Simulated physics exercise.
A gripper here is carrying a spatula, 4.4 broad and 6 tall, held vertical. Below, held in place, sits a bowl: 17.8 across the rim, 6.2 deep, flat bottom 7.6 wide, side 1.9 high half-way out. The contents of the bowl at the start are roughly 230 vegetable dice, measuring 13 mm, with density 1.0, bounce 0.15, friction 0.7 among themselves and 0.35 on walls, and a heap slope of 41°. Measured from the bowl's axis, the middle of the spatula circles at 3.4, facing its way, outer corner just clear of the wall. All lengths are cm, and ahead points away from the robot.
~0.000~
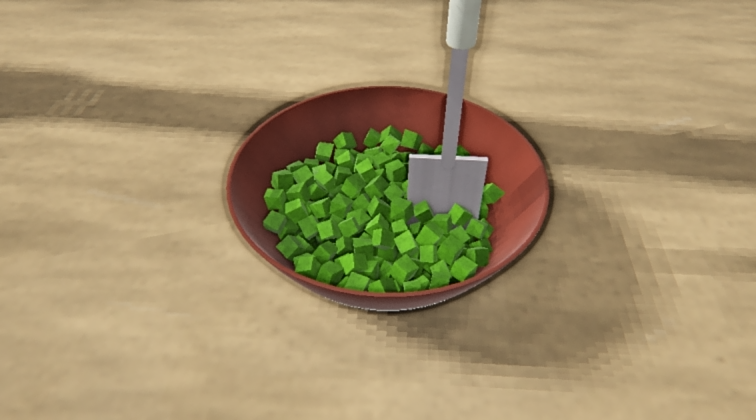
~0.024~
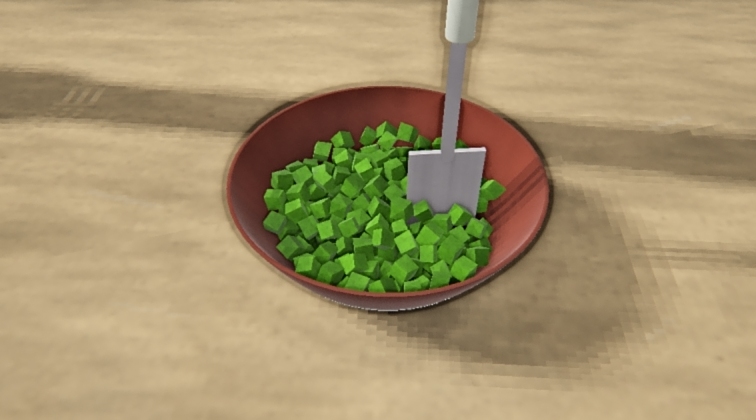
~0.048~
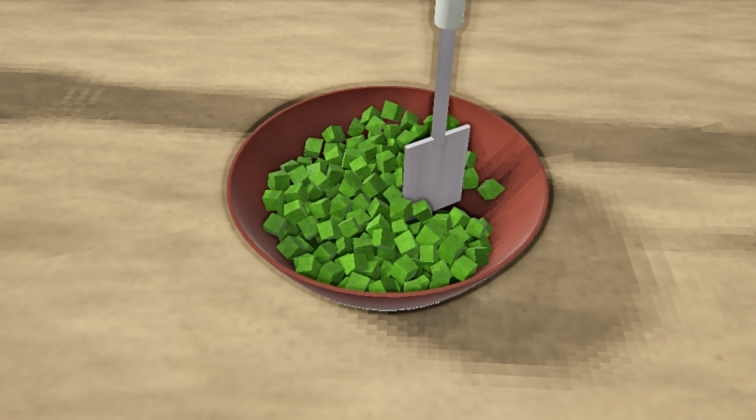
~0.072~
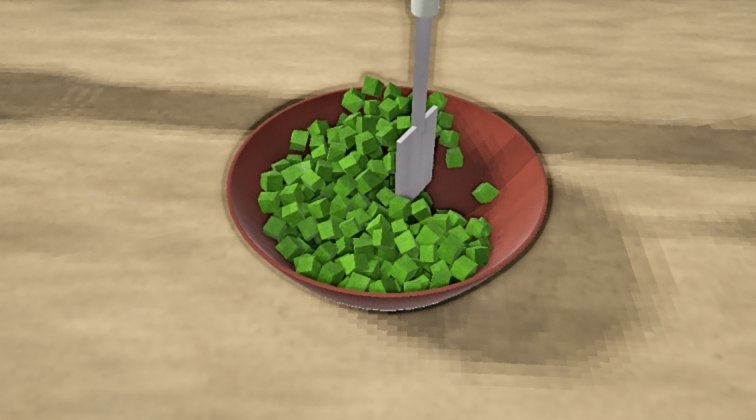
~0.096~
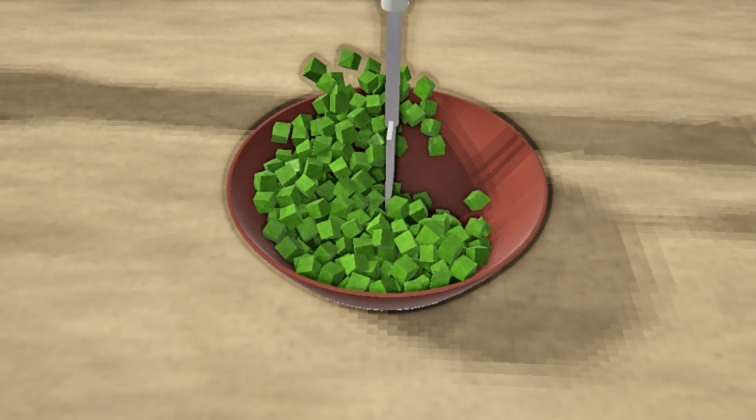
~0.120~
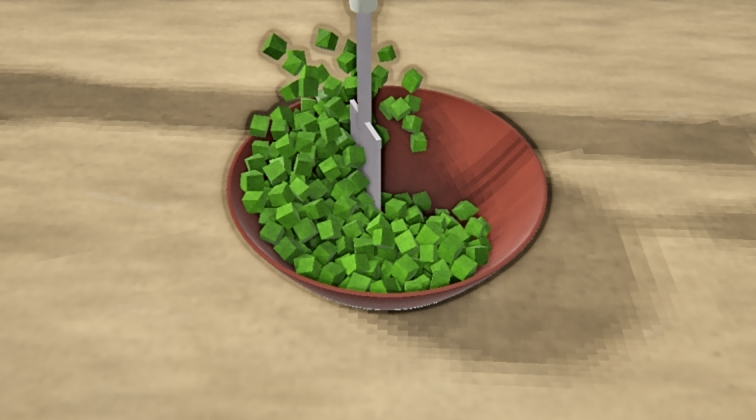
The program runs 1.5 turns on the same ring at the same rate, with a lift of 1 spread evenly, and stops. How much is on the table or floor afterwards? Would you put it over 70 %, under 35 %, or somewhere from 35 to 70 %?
I would put it from 35 to 70 %.
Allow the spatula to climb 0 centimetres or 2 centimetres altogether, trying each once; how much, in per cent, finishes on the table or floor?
Roughly 60 percent, then roughly 50 percent.
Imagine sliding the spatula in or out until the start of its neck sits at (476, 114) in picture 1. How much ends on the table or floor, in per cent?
About 50 percent ends up on the table or floor.
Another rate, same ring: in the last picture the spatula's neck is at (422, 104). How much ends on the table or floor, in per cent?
Roughly 30 percent of it.
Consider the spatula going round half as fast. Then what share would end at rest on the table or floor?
I'd say close to 25 %.
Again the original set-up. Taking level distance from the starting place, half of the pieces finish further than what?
I'd put it at roughly 17 centimetres.
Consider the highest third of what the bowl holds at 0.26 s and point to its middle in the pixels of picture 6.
Centre of upper third: Approx. (414, 252) px.
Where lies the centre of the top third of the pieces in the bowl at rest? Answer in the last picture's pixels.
Somewhere close to (320, 258).
After 0.26 s, 276° round, highest piece 11 above the table; 166 in the bowl, 14 on the table or floor, 53 in flight or on the tool.
After 0.40 s, 77° round, highest piece 10 above the table; 123 in the bowl, 85 on the table or floor, 25 in flight or on the tool.
After 0.67 s, 180° round, highest piece 6 above the table; 126 on the table or floor, 107 in the bowl.
After 1.37 s, 180° round, highest piece 6 above the table; 126 on the table or floor, 107 in the bowl.
At rest, 126 on the table or floor, 107 in the bowl. That is 54 % on the table or floor.
